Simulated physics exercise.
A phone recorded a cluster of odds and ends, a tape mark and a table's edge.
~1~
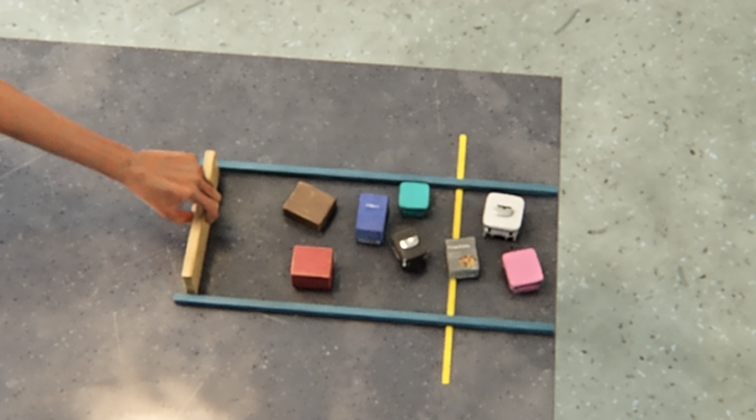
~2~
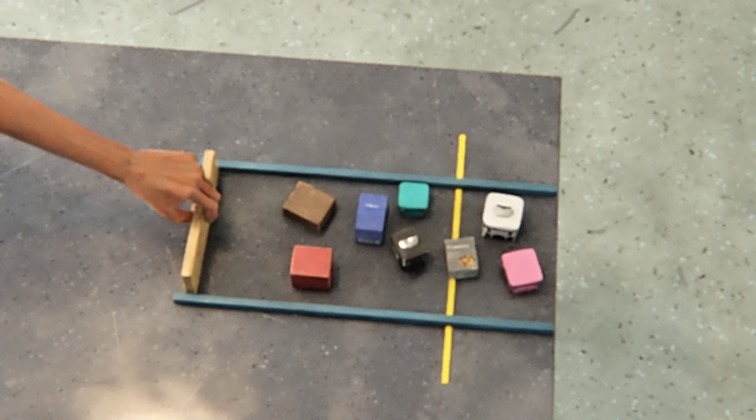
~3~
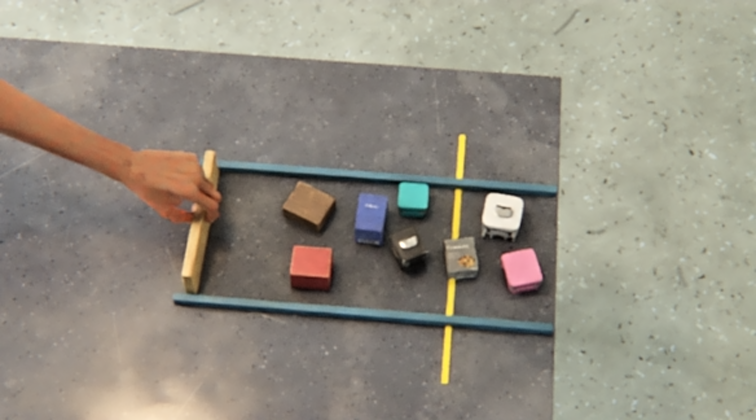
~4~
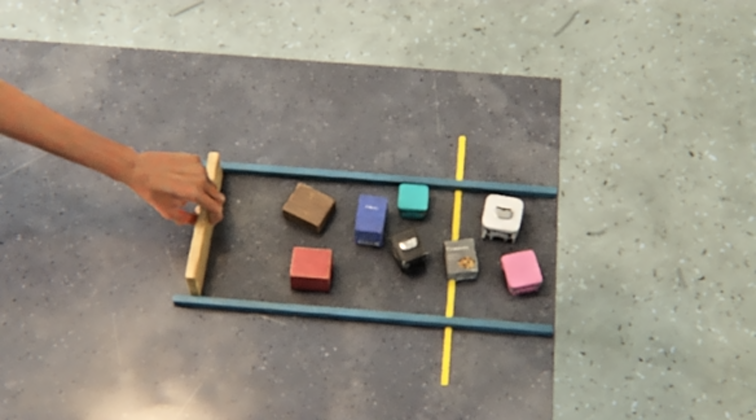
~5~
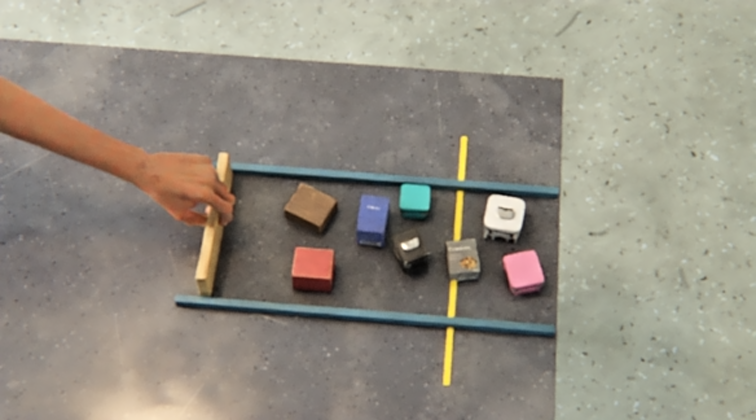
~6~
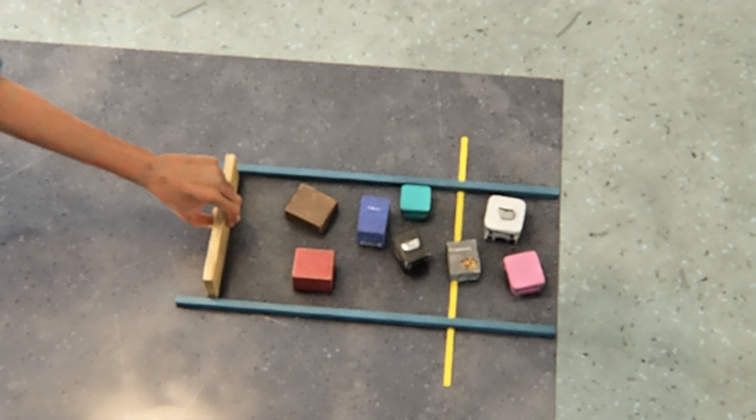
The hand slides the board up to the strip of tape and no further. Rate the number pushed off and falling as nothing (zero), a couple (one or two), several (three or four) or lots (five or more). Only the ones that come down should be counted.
It is a couple.
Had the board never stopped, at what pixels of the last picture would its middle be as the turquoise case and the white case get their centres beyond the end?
I'd say about (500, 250) for the first one and about (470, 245) for the second.
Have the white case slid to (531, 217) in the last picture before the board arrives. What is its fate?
Result: White case saved.
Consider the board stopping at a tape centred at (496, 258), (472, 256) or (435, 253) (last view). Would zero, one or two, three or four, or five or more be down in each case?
In order: Three to four, one to two, none at all.
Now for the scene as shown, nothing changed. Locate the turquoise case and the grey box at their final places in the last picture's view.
Result: One at about (515, 213), the other at about (532, 259).
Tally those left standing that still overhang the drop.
I count 1 overhanging.
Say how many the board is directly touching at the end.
3 in contact.
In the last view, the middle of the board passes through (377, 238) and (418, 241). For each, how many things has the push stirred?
I make it 5 at the first spot and 8 at the other.
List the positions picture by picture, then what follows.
In the first frame, pink case (522, 272); white case (503, 217); grey box (461, 258); board (201, 222); tape (455, 252).
In the second frame, white case (502, 217); black case (409, 249).
In the third frame, grey box (461, 258); turquoise case (413, 201).
In the fourth frame, pink case (521, 274); brown block (309, 208).
In the fifth frame, white case (504, 219); red block (314, 270).
In the sixth frame, pink case (523, 275); white case (504, 220); grey box (463, 261); board (222, 226); tape (456, 255).
Early on, none off yet; pink case at rest near (523, 275); white case at rest near (504, 220); grey box at rest near (463, 261).
A while later, none off yet; pink case travelled a little near (537, 275); white case moving near (515, 221); grey box travelled about its own width near (501, 260).
Finally, the number that fall off is one or two; lost, pink case.
